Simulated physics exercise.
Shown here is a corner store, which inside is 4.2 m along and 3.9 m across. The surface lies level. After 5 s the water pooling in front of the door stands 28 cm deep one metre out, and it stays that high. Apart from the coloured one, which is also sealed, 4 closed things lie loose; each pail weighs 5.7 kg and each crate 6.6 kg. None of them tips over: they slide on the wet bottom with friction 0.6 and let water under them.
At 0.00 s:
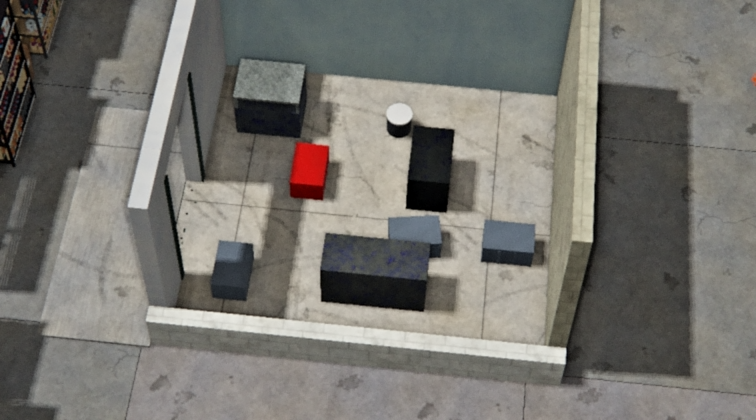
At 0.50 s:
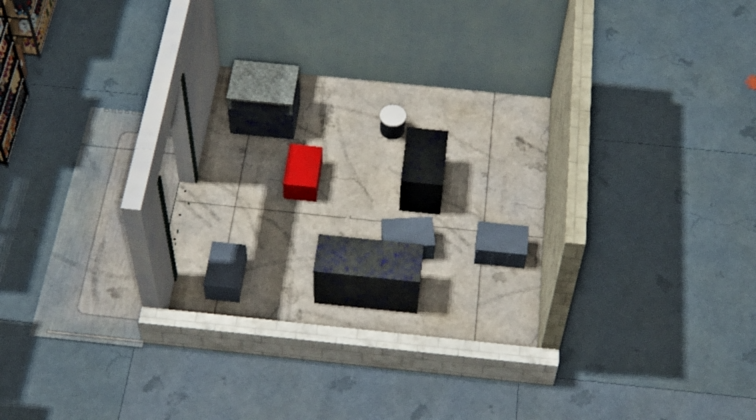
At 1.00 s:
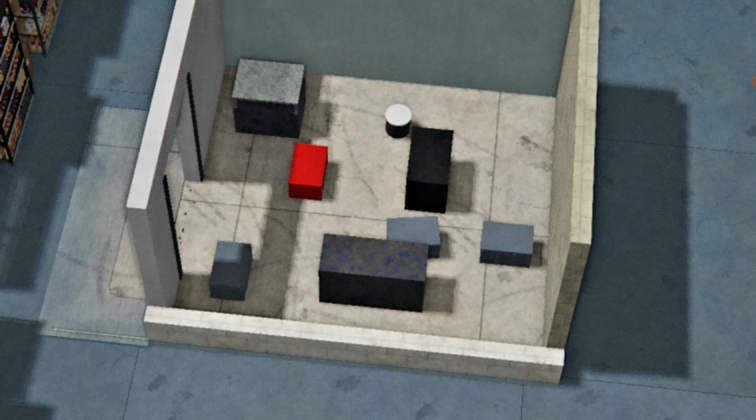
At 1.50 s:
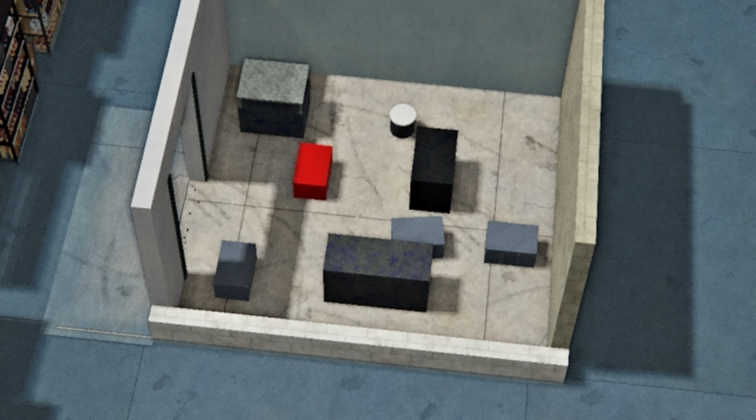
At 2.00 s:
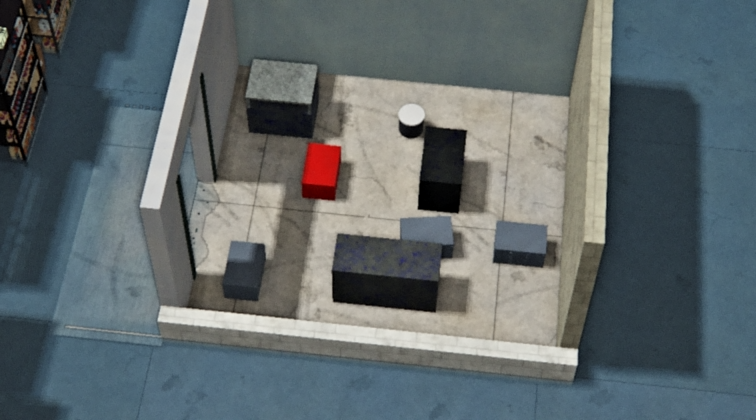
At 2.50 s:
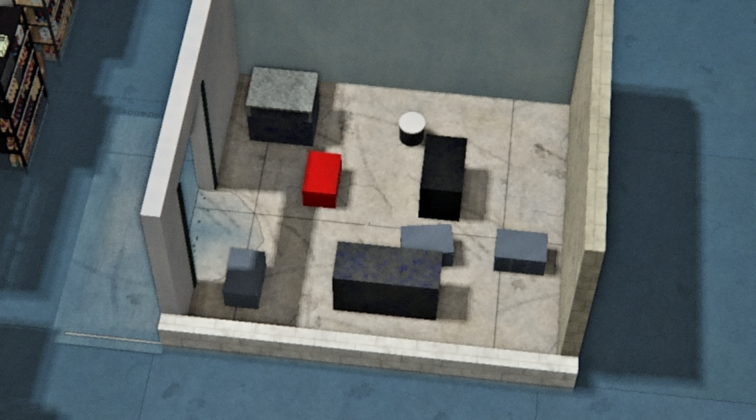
A bright red crate sits left of centre on the pale floor of a small roofless store, seen from high above. Around it stand a grey-topped block at the back left, a white-topped cylinder, black and dark boxes, and smaller blue-grey ones. The view shifts slightly, blue-grey water spreads over the ground outside, then a thin patch enters by the left doorway while the objects stay put.
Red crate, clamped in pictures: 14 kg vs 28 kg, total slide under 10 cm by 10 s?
Neither.
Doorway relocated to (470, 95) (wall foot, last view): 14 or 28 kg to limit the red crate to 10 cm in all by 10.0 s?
I'd say neither one will work.
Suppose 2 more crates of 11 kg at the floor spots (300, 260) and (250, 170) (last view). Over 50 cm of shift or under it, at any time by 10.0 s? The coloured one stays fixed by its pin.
The first comes out above the threshold, the second below the threshold.
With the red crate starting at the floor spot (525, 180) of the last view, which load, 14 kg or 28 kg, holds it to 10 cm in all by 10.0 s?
Note: None OK.
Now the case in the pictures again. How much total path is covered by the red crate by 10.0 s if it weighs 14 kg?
Around 250 cm in total.
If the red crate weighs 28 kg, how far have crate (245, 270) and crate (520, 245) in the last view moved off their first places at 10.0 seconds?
In that order: 80 cm, 100 cm.
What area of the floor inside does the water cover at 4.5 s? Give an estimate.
About 6.0 m2.
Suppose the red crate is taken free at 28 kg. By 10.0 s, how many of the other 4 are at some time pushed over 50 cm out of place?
The answer here is 4.
After 3.5 s the red crate would be 0 cm from its start with 14 kg and 0 cm from its start with 28 kg; 2 cm of water round it then.
After 4.5 s the red crate would be 17 cm from its start with 14 kg and 0 cm from its start with 28 kg; 5 cm of water round it then.
After 7.0 s the red crate would be 139 cm from its start with 14 kg and 41 cm from its start with 28 kg; 6 cm of water round it then.
After 10.0 s the red crate would be 202 cm from its start with 14 kg and 123 cm from its start with 28 kg; 12 cm of water round it then.
